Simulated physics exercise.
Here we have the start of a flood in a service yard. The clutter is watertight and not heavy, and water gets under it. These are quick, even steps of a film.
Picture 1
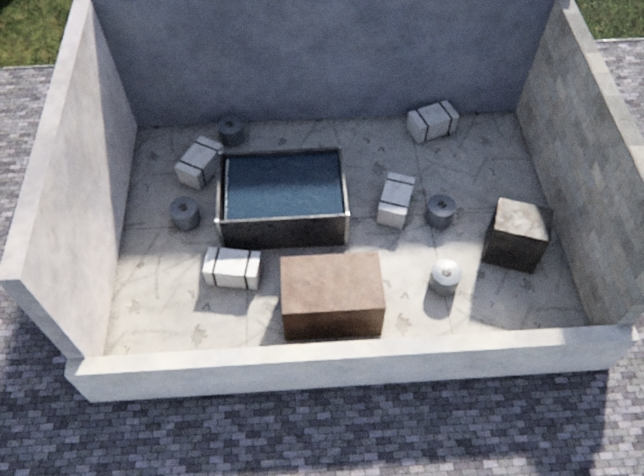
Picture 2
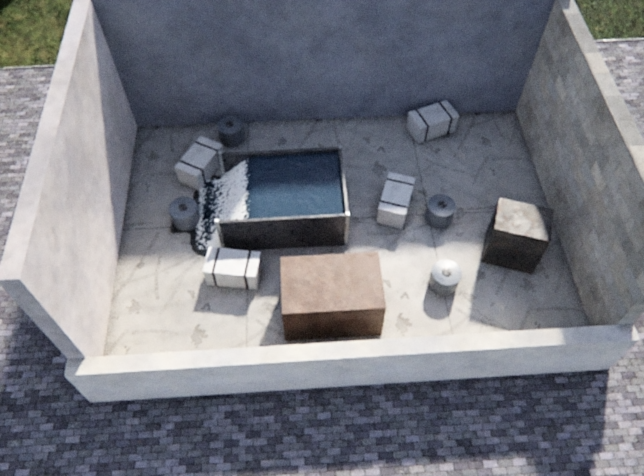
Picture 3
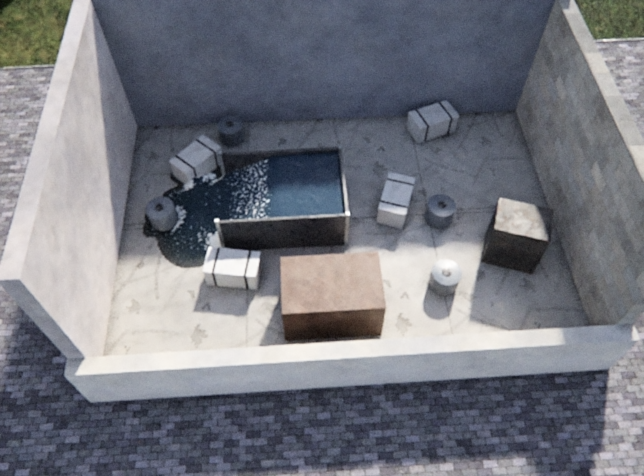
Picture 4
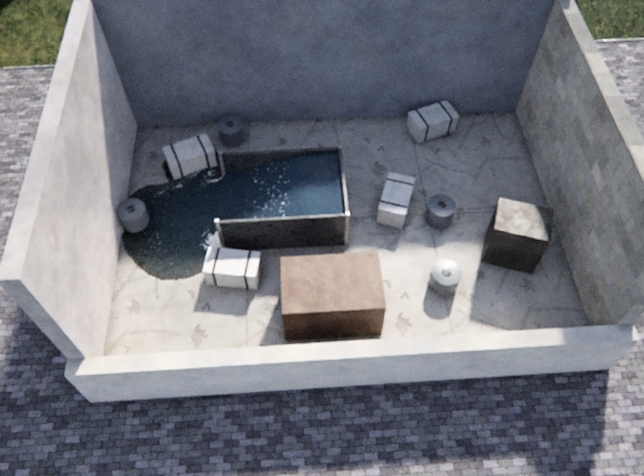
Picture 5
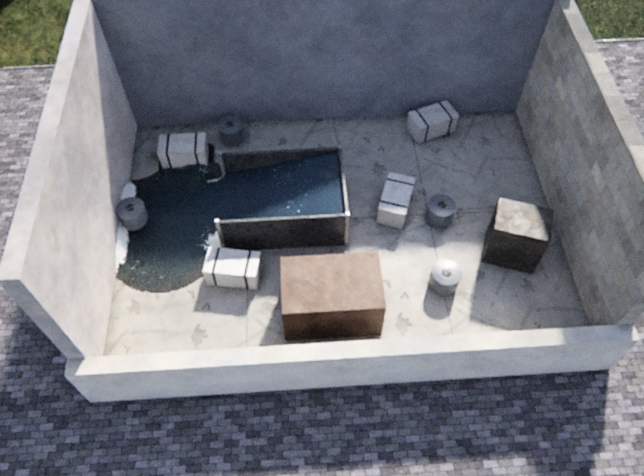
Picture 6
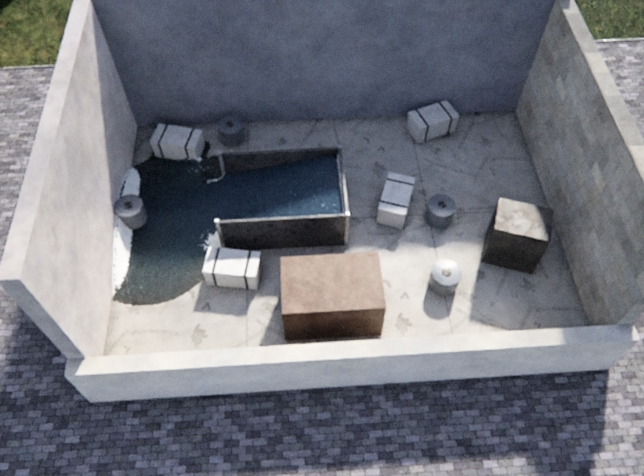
Water pours from the open left end of a dark tank in a pale walled yard, seen from high above by a still camera. White boxes with dark bands and grey tubs stand around the tank, with a brown block in front and a dark one at right. The water spreads left to the wall, carrying one tub leftward, then nudges and turns a white box toward the back left corner.
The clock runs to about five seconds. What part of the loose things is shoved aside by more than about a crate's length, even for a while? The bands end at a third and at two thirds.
Share: From one to two thirds.
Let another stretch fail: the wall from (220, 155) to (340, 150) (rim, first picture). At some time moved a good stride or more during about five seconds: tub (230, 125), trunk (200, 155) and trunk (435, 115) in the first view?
In that order: Shifted that much, that far or more, yes.
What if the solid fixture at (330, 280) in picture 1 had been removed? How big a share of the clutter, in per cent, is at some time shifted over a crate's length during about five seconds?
Near 60 in a hundred.
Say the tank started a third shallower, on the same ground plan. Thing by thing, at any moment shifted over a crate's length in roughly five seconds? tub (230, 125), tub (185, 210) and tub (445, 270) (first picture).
In that order: Moved that far, shifted that much, under that.
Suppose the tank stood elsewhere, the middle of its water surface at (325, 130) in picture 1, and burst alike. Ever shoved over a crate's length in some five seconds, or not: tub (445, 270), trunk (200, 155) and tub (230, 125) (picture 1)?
In that order: Under that, yes, swept aside.
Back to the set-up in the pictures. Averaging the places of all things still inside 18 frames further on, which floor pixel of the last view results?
Near (360, 218).
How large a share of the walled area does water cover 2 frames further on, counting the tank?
Near 25 in a hundred.
A moment on, 2 of 8 are well off their spots; 1 afloat.
Next, 2 of 8 are well off their spots; 1 afloat.
Later, 3 of 8 are well off their spots; 3 afloat.
In the end, 4 of 8 are well off their spots, and 4 have been at some point; 4 afloat.
